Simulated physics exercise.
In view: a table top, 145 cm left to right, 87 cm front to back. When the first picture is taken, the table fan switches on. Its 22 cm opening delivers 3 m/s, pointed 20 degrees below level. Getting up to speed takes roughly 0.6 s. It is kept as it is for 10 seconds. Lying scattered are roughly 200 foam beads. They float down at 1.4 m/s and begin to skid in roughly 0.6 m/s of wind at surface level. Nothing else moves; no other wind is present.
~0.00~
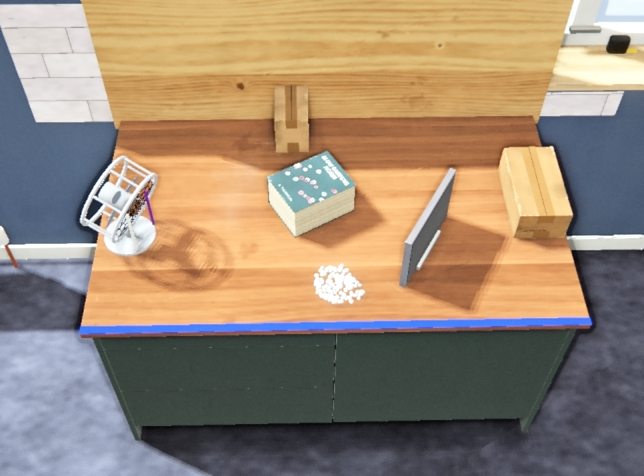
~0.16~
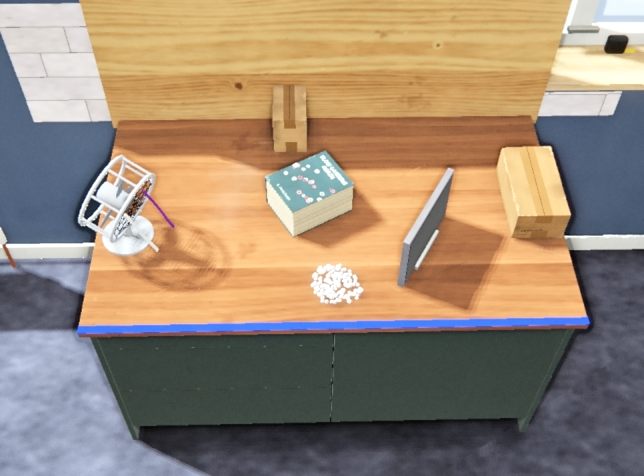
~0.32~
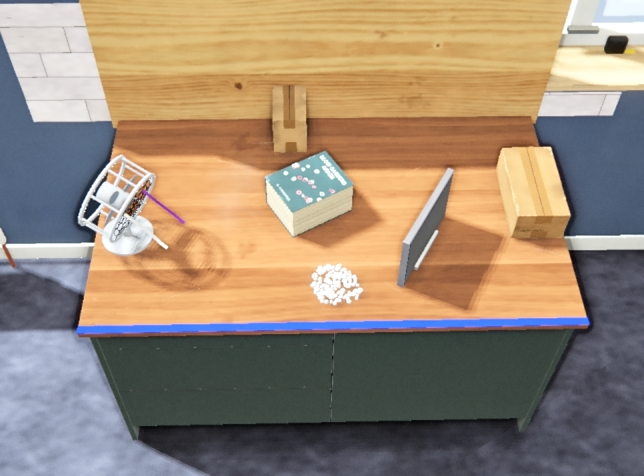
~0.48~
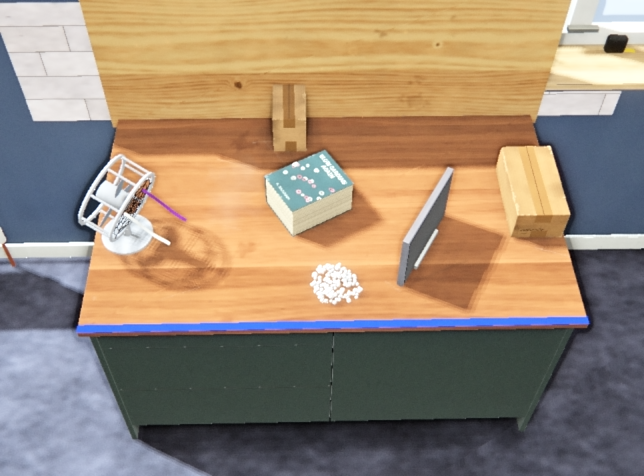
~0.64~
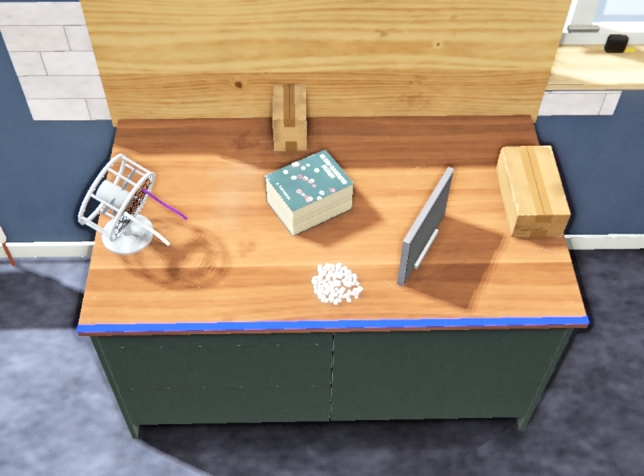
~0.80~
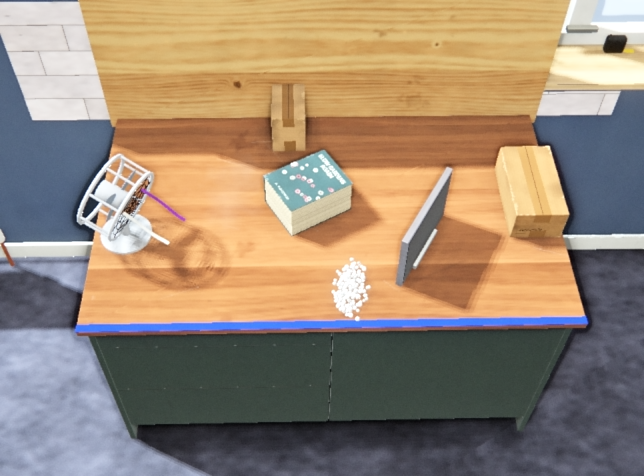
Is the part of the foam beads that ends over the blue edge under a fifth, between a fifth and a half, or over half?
Most likely more of them than not finish over that edge.
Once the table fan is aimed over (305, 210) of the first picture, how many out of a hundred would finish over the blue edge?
Roughly 90 per cent.
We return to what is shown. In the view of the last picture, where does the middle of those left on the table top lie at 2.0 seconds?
At about (506, 287).
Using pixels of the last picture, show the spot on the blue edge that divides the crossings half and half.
Close to pixel (438, 326).
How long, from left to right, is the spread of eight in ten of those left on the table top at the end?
Around 30 cm.
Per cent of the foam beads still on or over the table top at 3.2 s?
The remaining share is about 20 %.
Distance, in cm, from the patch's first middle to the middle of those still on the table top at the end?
Around 55 cm, I reckon.
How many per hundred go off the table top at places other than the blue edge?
5 per cent.
After 2.0 s, 23 % are on the move or not yet settled, 76 % are over the blue edge; the middle of those still in play is near (506, 287).
After 3.2 s, 22 % are on the move or not yet settled, 76 % are over the blue edge; the middle of those still in play is near (524, 281).
After 5.5 s, 18 % are on the move or not yet settled, 77 % are over the blue edge; the middle of those still in play is near (527, 289).
After 10.0 s, at the end, 78 % are over the blue edge; the middle of those still in play is near (512, 289).
